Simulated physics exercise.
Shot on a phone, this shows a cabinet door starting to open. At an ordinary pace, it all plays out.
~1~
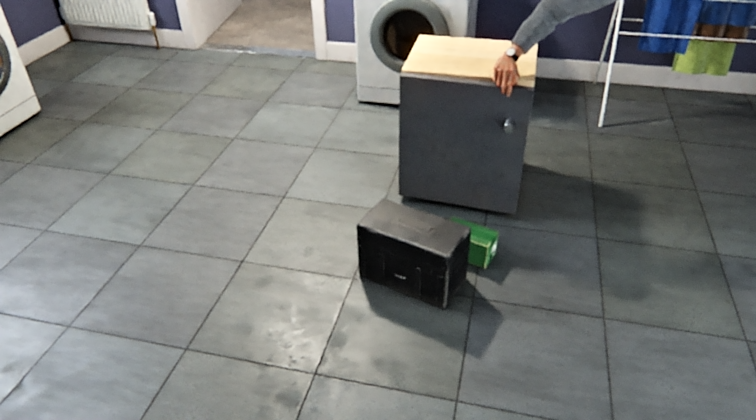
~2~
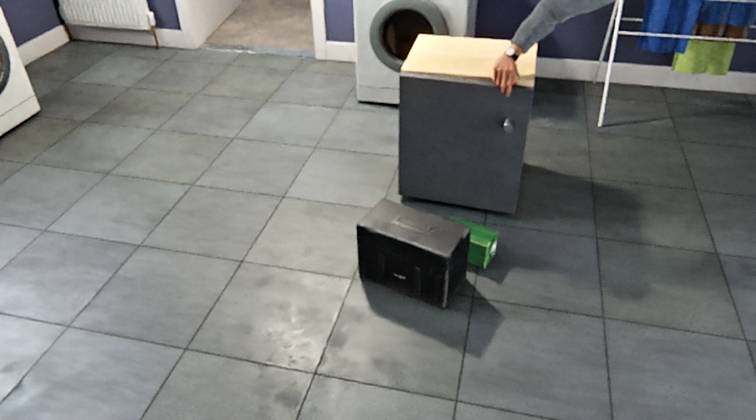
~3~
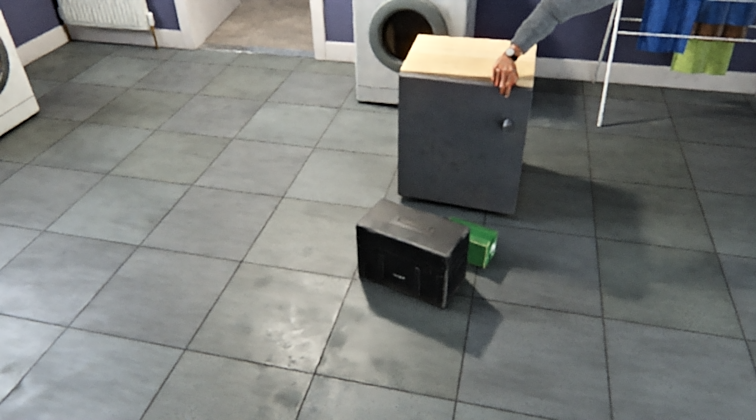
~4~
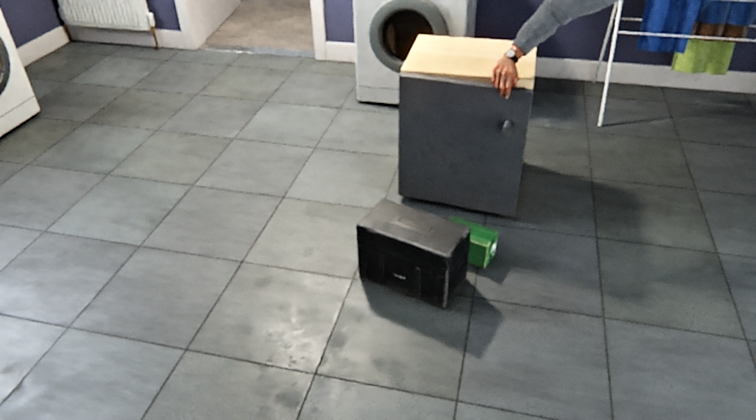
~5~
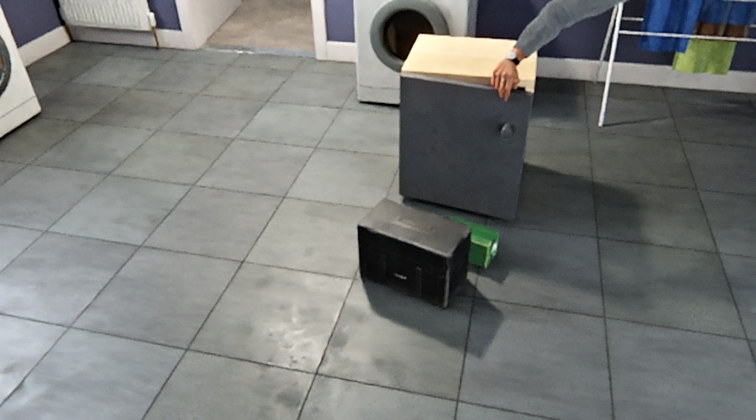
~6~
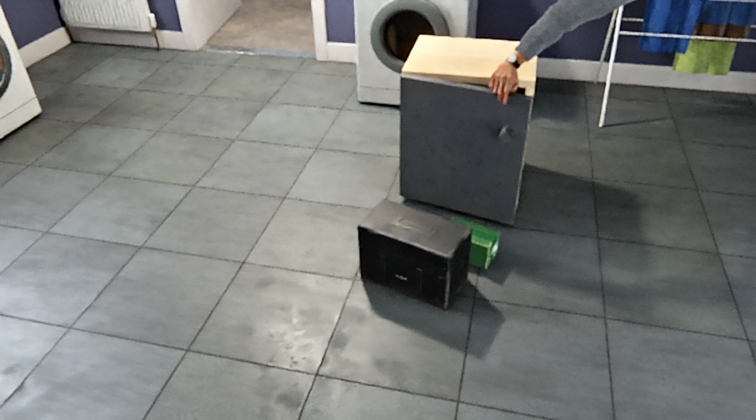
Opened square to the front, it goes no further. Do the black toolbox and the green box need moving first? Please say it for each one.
The black toolbox is pushed along; the green box is pushed along.
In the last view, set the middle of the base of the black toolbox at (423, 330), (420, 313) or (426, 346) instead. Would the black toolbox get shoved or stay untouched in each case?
Result, first setting: It avoids any hit; second setting: It is hit; third setting: It avoids any hit.
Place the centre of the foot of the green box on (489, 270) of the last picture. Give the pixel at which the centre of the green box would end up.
End point: About (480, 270).
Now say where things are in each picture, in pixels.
The first frame shows door 4° open; black toolbox (413, 252); green box (469, 242); door (459, 149).
The second frame shows door 4° open; green box (468, 242); door (459, 149).
The third frame shows door 5° open; black toolbox (412, 252); door (458, 149).
The fourth frame shows door 7° open; green box (468, 242); door (458, 150).
The fifth frame shows door 10° open; black toolbox (413, 252); door (458, 152).
The sixth frame shows door 13° open; black toolbox (414, 252); green box (470, 243); door (457, 154).
Then, 1.02 s later than the last frame, door 44° open; black toolbox shifted a little near (411, 254); green box shifted a little near (453, 254).
Then, 1.54 s later than the last frame, door 60° open; black toolbox shifted a little near (387, 265); green box shifted about its own width near (430, 270).
Then, 2.12 s later than the last frame, door 78° open; black toolbox shifted about its own width near (351, 277); green box shifted well along near (394, 279).
When it is over, the black toolbox gets knocked, near (335, 284); the green box gets knocked, near (375, 281).
